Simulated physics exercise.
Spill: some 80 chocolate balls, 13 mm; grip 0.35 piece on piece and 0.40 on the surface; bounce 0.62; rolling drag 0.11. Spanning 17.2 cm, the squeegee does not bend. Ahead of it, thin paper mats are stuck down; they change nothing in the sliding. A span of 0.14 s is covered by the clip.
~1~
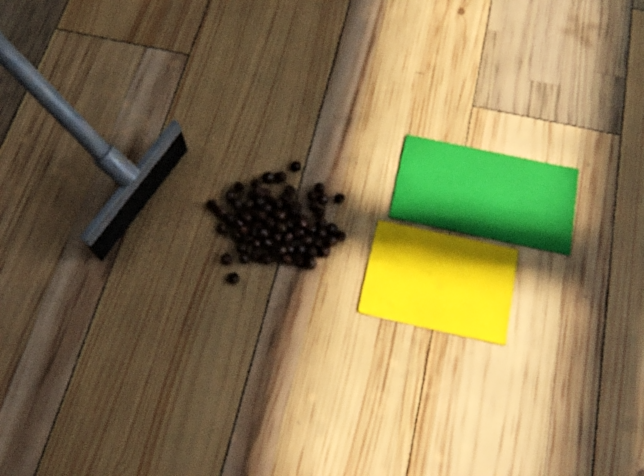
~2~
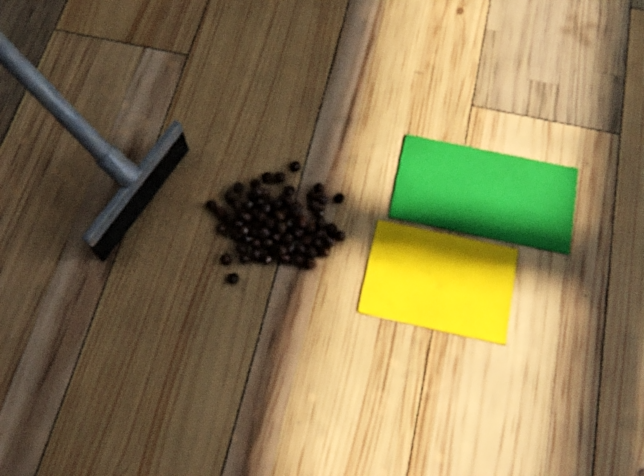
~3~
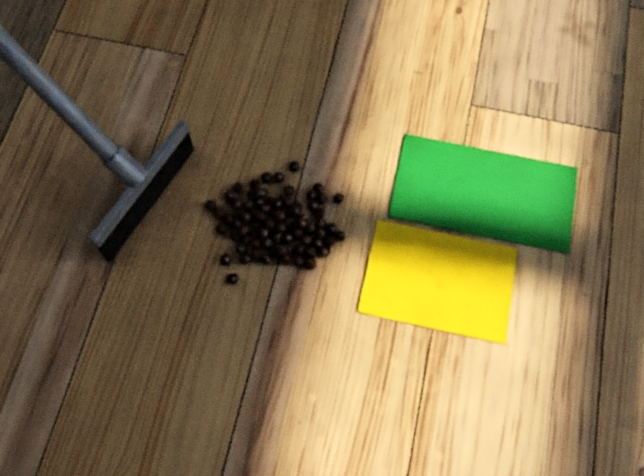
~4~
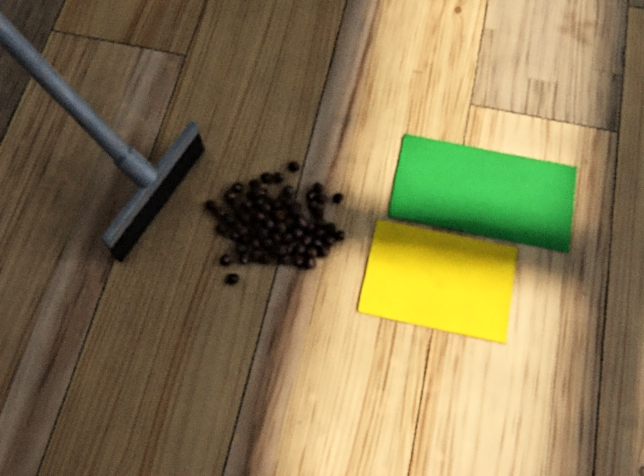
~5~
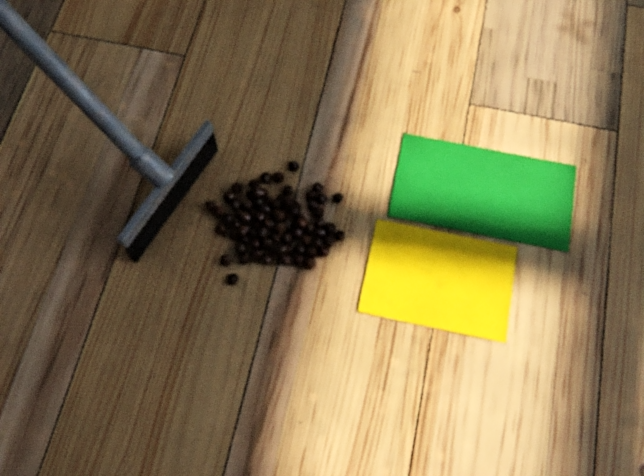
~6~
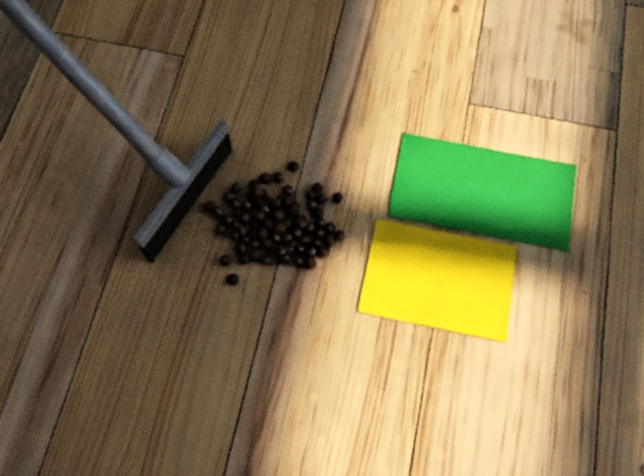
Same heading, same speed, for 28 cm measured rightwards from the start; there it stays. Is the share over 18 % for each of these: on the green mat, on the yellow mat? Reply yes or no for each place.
Green mat: Yes; yellow mat: Yes.
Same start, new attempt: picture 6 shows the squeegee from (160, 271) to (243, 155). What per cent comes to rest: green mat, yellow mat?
In per cent: Green mat 10 and yellow mat 10.
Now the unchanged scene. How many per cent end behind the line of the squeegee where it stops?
It works out to roughly 10 per cent.
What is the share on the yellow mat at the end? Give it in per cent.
Some 35 %.
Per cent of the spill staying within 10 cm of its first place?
I'd put it at close to 10 percent.
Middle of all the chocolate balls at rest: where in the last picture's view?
The centre lies at about (418, 265).
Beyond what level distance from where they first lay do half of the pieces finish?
Close to 18 cm, measured level.
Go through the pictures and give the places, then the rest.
The first frame shows squeegee from (88, 240) to (176, 129); moved 0.0 cm; pieces shifted so far, 0; middle of the spill at (281, 216); yellow mat at (439, 281); green mat at (485, 193).
The second frame shows squeegee from (90, 241) to (178, 129); moved 0.3 cm; pieces shifted so far, 0; middle of the spill at (280, 216).
The third frame shows squeegee from (97, 241) to (183, 129); moved 1.0 cm; pieces shifted so far, 0; middle of the spill at (280, 216).
The fourth frame shows squeegee from (109, 242) to (194, 129); moved 2.3 cm; pieces shifted so far, 0; middle of the spill at (279, 216).
The fifth frame shows squeegee from (124, 242) to (209, 129); moved 4.1 cm; pieces shifted so far, 0; middle of the spill at (279, 216).
The sixth frame shows squeegee from (141, 242) to (223, 129); moved 5.9 cm; pieces shifted so far, 0; middle of the spill at (279, 216); yellow mat at (439, 279); green mat at (483, 191).
Then, 0.21 s after the last picture, squeegee 19 cm from its start, spill 14 cm wide; off the mats 100 %.
Then, 0.43 s after the last picture, squeegee 29 cm from its start, spill 22 cm wide; yellow mat 40 %, green mat 25 %, off the mats 35 %.
Then, 0.61 s after the last picture, squeegee 29 cm from its start, spill 24 cm wide; yellow mat 40 %, green mat 25 %, off the mats 35 %.
In the end, yellow mat 35 %, green mat 25 %, off the mats 40 %.
